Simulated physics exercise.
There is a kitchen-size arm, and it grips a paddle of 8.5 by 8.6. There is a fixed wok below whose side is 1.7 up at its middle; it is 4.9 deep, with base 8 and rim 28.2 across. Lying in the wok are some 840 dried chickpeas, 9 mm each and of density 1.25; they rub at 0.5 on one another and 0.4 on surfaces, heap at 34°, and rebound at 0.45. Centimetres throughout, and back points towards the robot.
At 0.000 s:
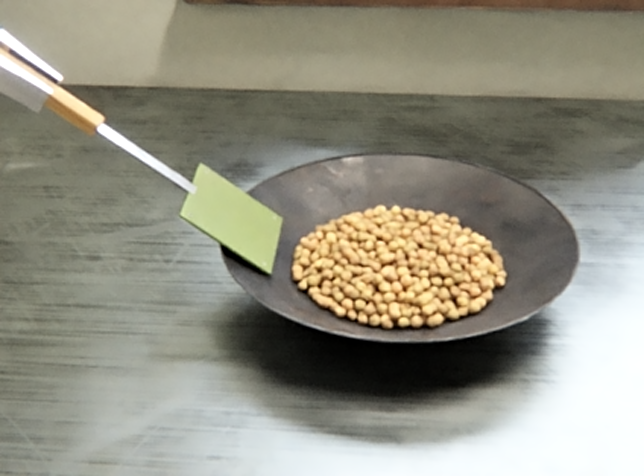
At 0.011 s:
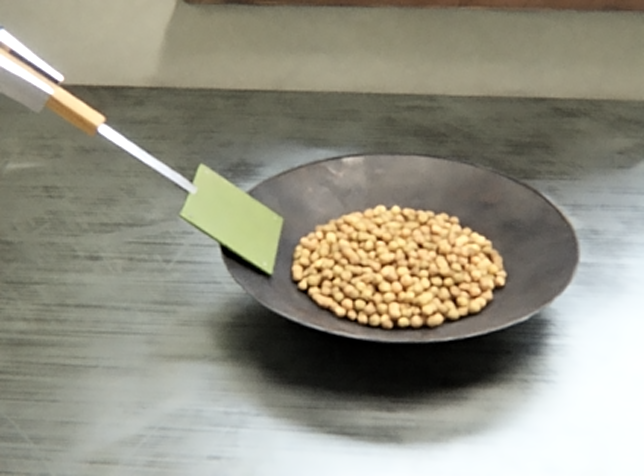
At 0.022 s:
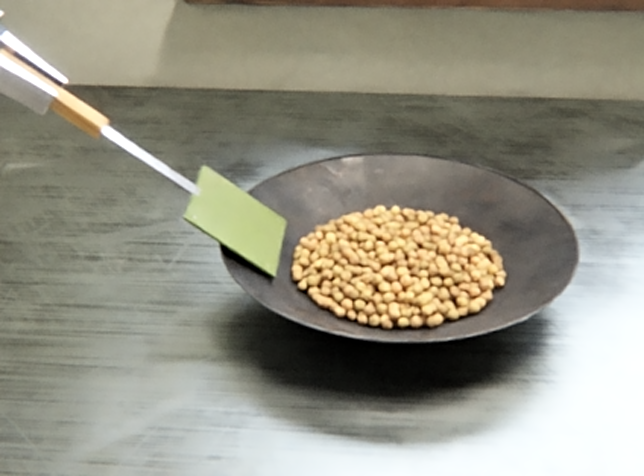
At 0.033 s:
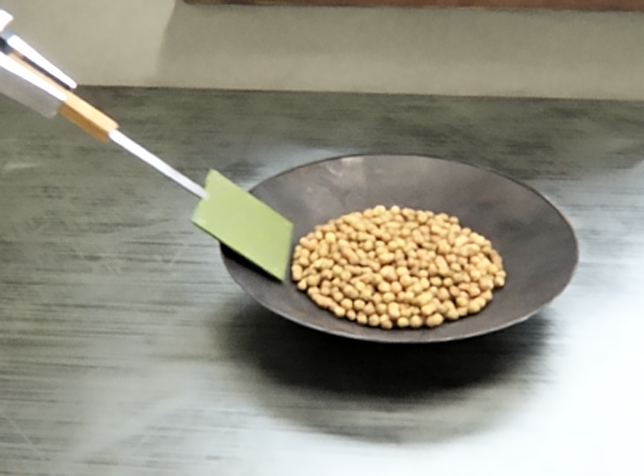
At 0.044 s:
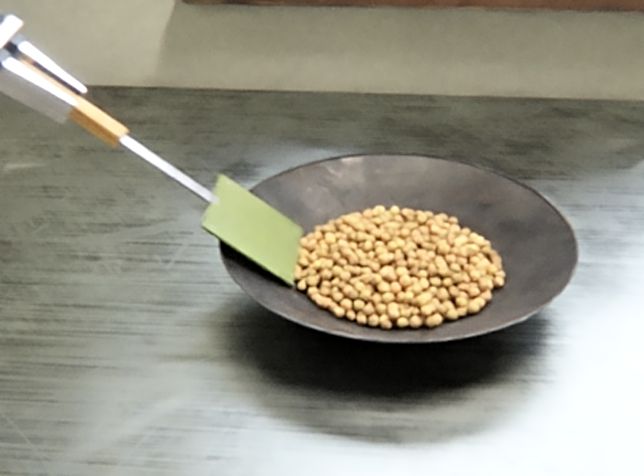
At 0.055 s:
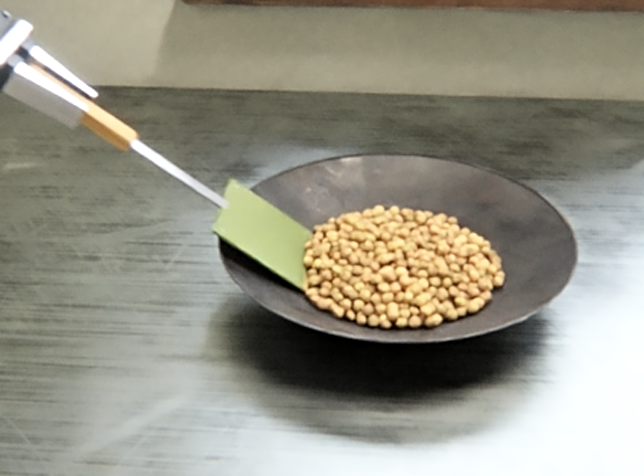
Robot arm holding a green paddle, slowly sliding it right and slightly down to the edge of chickpeas in a dark wok.
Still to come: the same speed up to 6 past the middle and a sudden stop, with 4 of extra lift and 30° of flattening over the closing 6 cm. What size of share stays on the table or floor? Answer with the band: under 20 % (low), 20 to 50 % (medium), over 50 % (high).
Low, under 20 %.
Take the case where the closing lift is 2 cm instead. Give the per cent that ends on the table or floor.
Close to 5 in a hundred.
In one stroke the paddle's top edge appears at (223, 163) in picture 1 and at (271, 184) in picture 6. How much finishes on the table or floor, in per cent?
Some 25 percent ends up on the table or floor.
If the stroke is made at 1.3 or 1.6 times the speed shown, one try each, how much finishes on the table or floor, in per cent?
First try around 15 %, second try around 25 %.
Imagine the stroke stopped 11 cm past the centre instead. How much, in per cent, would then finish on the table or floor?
40 %, roughly.
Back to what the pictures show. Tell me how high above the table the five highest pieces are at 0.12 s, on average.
I'd say close to 6 cm on average.
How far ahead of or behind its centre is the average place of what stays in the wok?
Ahead of centre, near 5.0 centimetres.
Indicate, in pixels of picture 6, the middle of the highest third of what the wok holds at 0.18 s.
At about (457, 245).
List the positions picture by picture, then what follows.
The paddle top edge at (190, 188), sloping 37°; upper third of the load around (398, 254), from x 295 to 500, top at y 210; 843 in the wok, in the first picture.
The paddle top edge at (190, 189), sloping 37°; upper third of the load around (398, 254), from x 295 to 500, top at y 210, in the second picture.
The paddle top edge at (194, 191), sloping 37°; upper third of the load around (397, 254), from x 295 to 500, top at y 210, in the third picture.
The paddle top edge at (202, 194), sloping 37°; upper third of the load around (397, 254), from x 295 to 500, top at y 210, in the fourth picture.
The paddle top edge at (212, 199), sloping 37°; upper third of the load around (397, 254), from x 295 to 500, top at y 210, in the fifth picture.
The paddle top edge at (222, 204), sloping 37°; upper third of the load around (395, 254), from x 300 to 500, top at y 210; 843 in the wok, in the sixth picture.
After 0.12 s, sloping 37°, highest piece 7 above the table; 843 in the wok.
After 0.18 s, sloping 26°, highest piece 7 above the table; 843 in the wok.
After 0.41 s, sloping 7°, highest piece 7 above the table; 797 in the wok, 32 on the table or floor, 14 on the blade or in flight.
After 1.46 s, sloping 7°, highest piece 6 above the table; 791 in the wok, 52 on the table or floor.
In the end, 791 in the wok, 52 on the table or floor. That is 6 % on the table or floor.
